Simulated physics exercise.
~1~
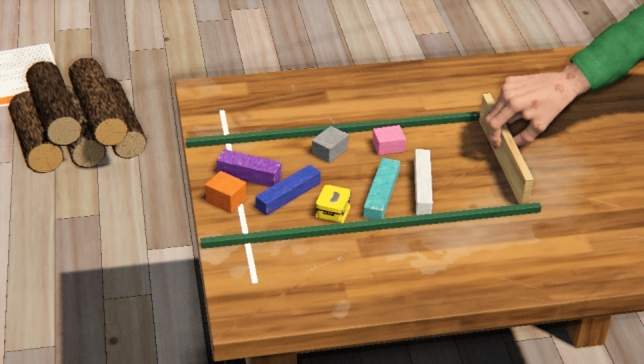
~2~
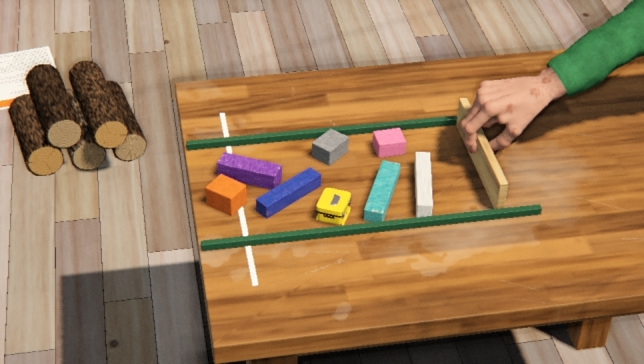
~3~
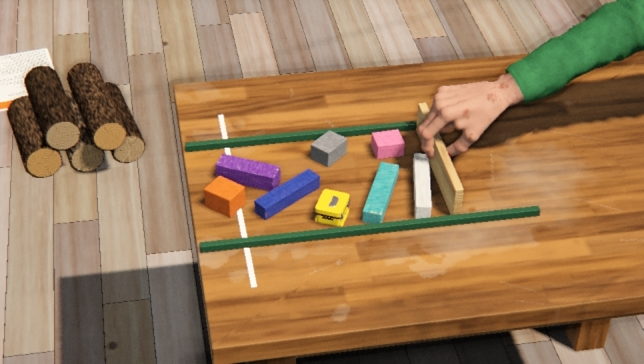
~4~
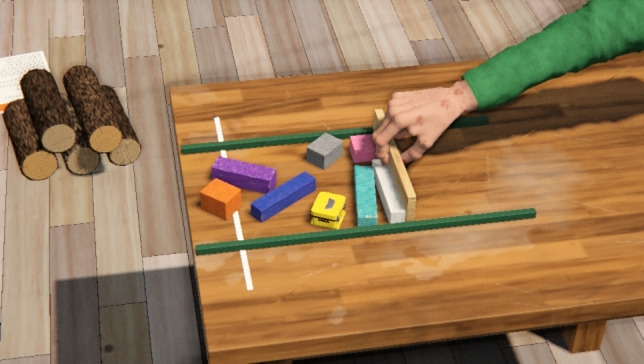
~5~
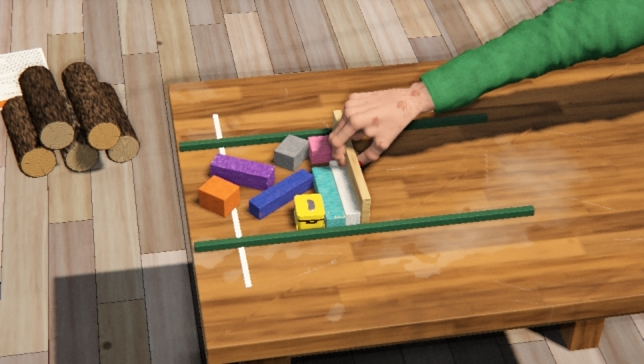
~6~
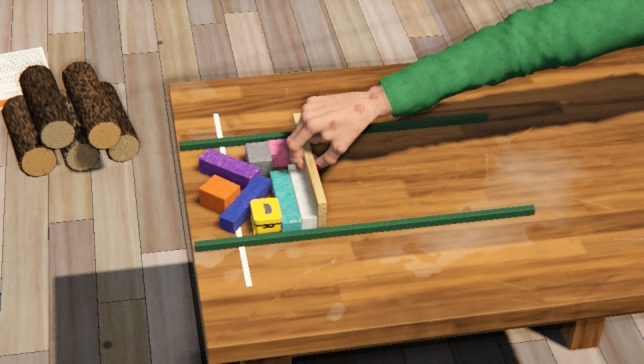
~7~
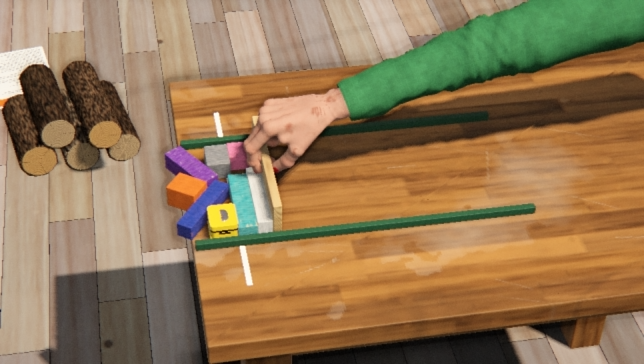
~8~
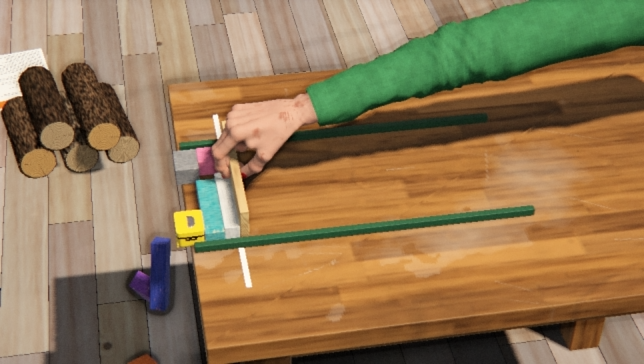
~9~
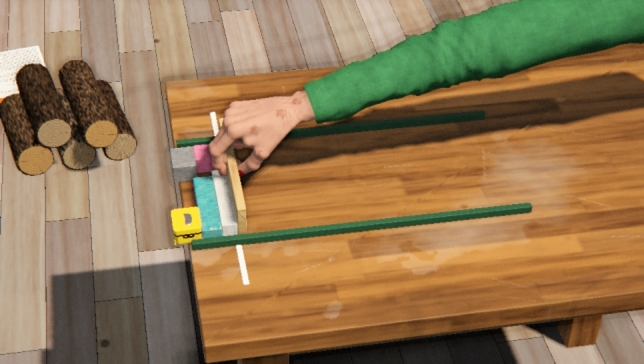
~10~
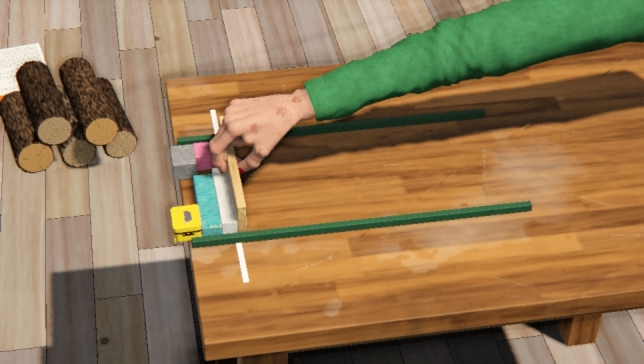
A wooden table stands on a plank floor, seen from above at an angle, with stacked logs at the left. Colourful blocks and bars lie between two green rails, near a white tape line at the table's left end. A green-sleeved hand slides an upright board leftward from the right, gathering the white, teal and pink pieces, then the yellow, grey, blue, purple and orange ones. The board stops at the tape as the blue bar, purple bar and orange block tumble off the left edge and out of sight, while the others stay crowded at the edge.
